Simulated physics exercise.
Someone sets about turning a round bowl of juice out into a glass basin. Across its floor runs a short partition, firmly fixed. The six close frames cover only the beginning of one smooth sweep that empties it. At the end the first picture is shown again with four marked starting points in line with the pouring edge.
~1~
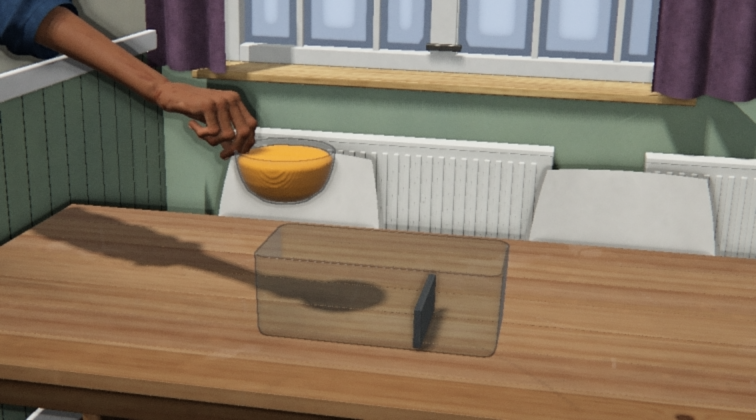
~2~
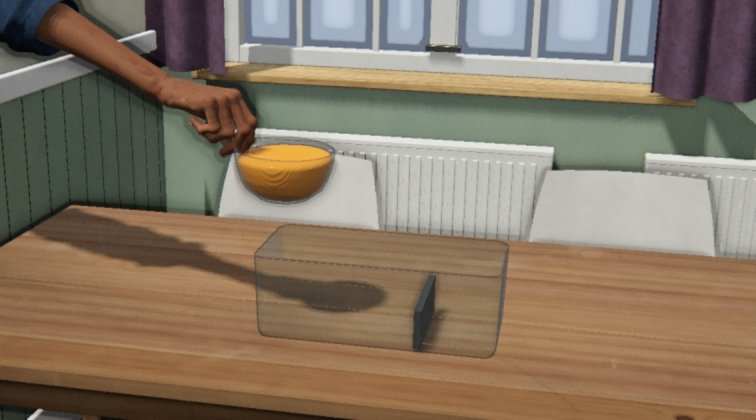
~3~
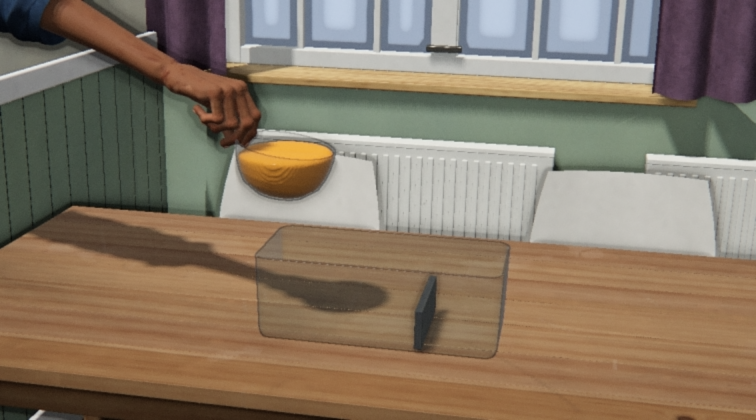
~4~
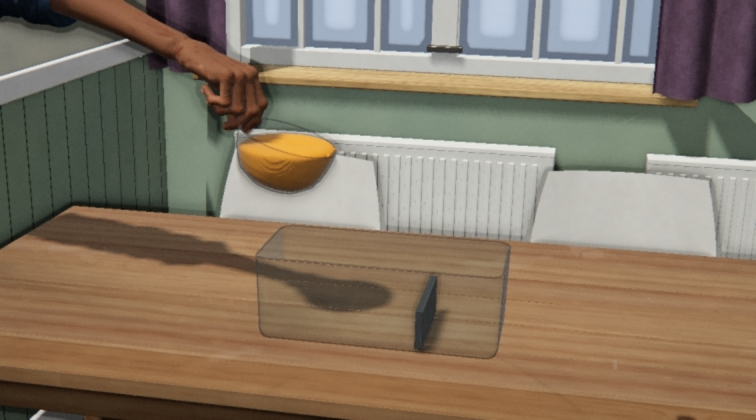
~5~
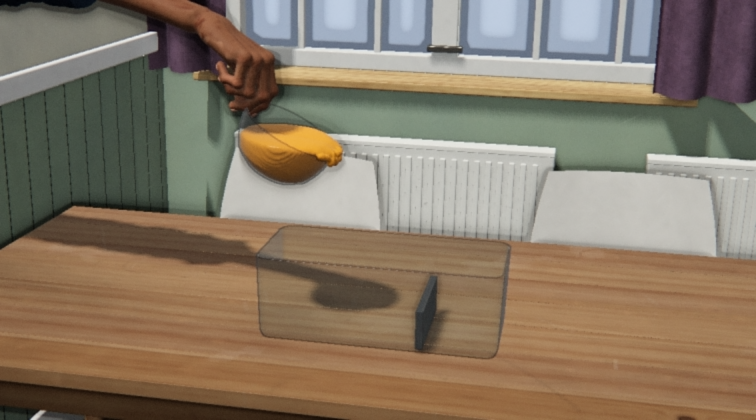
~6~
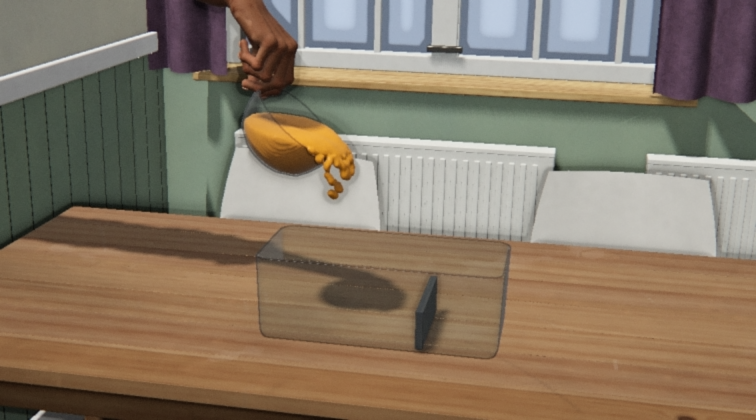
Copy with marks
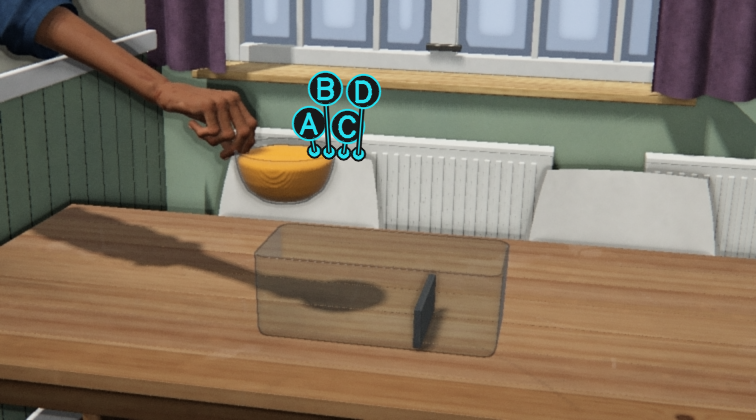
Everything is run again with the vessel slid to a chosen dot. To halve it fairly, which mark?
Dot C.
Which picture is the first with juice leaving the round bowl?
In picture 4.
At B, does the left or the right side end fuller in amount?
The left one.
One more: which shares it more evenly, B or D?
D.
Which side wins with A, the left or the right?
The left side.
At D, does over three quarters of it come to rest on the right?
No.
In cyan, A at (314, 151); B at (329, 152); C at (343, 153); D at (358, 154).
For dot A, about 92 % ends left of the wall and 2 % right of it; 5 % is lost outside.
For dot B, about 83 % ends left of the wall and 15 % right of it.
For dot C, about 50 % ends left of the wall and 46 % right of it; 4 % is lost outside.
For dot D, about 30 % ends left of the wall and 67 % right of it; 3 % is lost outside.
